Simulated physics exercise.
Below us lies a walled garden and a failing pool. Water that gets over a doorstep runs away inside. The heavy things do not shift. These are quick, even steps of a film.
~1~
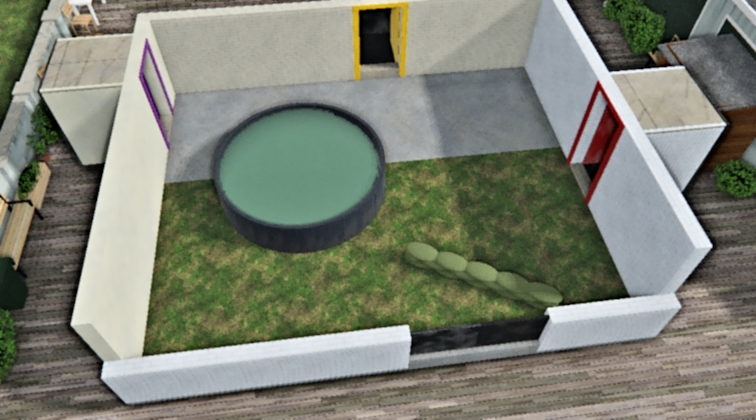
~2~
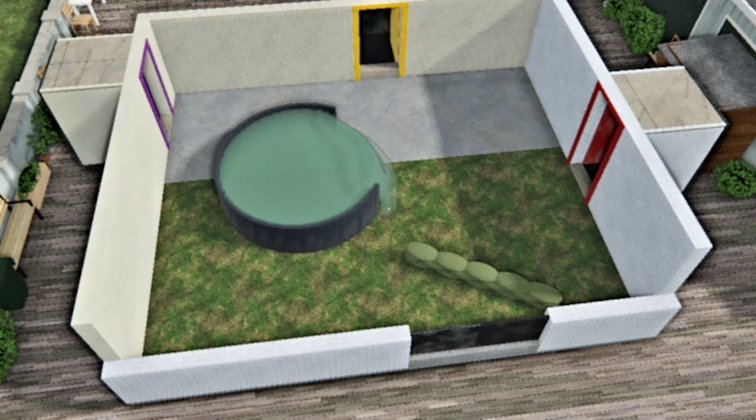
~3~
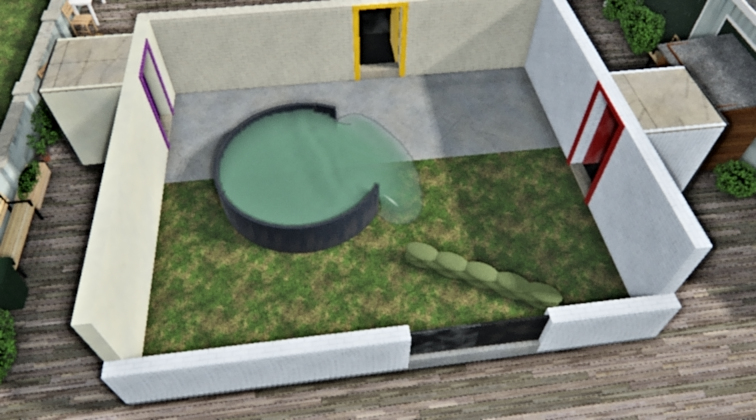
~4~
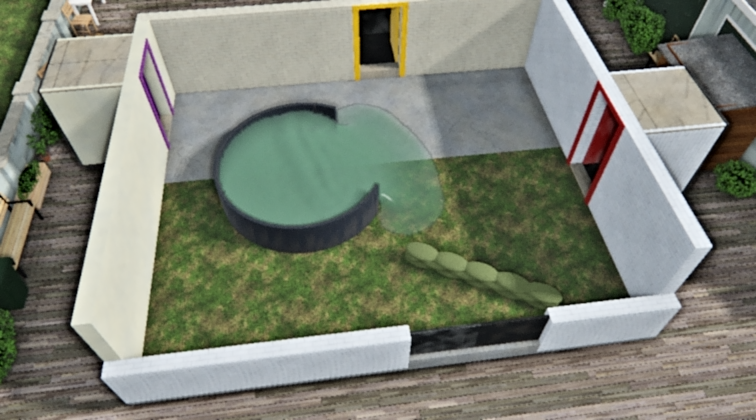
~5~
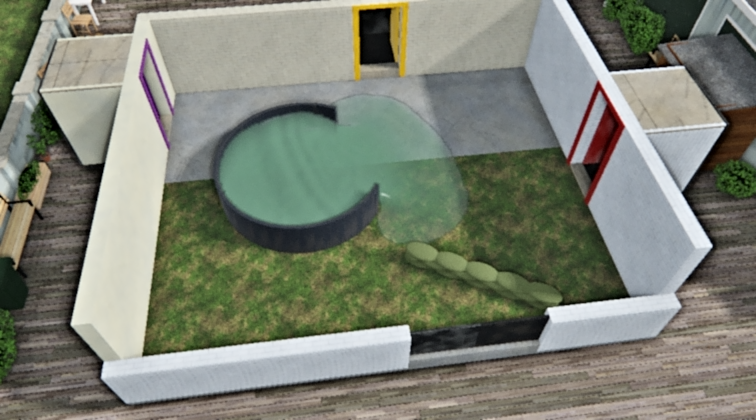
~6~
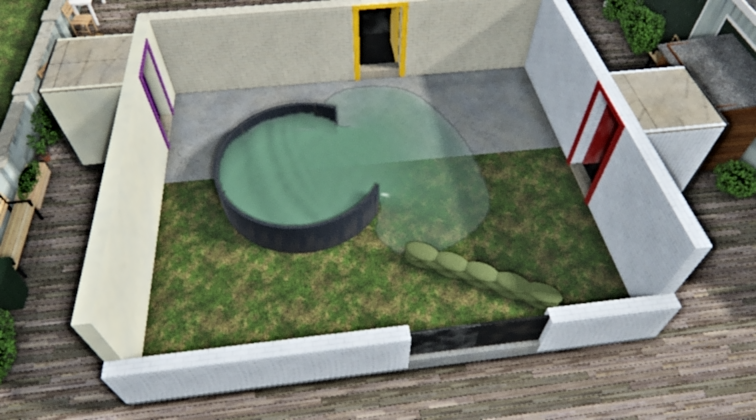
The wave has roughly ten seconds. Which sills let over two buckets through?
In the end: The yellow door holds within the limit; the red door floods; the purple door floods.
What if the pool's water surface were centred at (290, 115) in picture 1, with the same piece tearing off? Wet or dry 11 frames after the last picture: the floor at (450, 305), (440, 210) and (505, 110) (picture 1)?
As listed: Clear, covered, flooded.
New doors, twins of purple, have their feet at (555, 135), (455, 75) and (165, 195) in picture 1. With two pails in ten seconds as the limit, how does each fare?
One after the other: Passes that mark, floods, keeps below it.
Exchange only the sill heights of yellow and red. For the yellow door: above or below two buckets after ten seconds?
One by one: Yellow door takes more.
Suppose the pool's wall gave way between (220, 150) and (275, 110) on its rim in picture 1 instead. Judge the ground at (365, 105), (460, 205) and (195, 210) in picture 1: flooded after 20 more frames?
One after the other: Wet, clear, wet.
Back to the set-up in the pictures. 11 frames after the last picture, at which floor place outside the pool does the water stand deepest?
Near (525, 82).
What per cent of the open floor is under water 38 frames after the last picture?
Near 65 in a hundred.
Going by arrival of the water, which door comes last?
The purple one.
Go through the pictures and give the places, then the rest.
Still water in the round tank at (300, 163), in the first picture.
Water pours out at (375, 157) and has run to a hidden place, in the second picture.
The front is at (409, 219), out from the gap at (375, 158), in the third picture.
Water pours out at (375, 159) and has run to (418, 228), in the fourth picture.
The front is at (448, 228), out from the gap at (375, 160), in the fifth picture.
The front is at (481, 217), out from the gap at (375, 160), in the sixth picture.
A moment on, water covers 35 % of the floor; the yellow door wet at the sill, nothing in, the red door not reached, the purple door not reached.
Next, water covers 45 % of the floor; the yellow door wet at the sill, nothing in, the red door wet at the sill, nothing in, the purple door not reached.
Then, water covers 55 % of the floor; the yellow door wet at the sill, nothing in, the red door far over two buckets in, the purple door not reached.
Later, water covers 65 % of the floor; the yellow door wet at the sill, nothing in, the red door far over two buckets in, the purple door not reached.
In the end, water covers 85 % of the floor; the yellow door wet at the sill, nothing in, the red door far over two buckets in, the purple door over two buckets in.
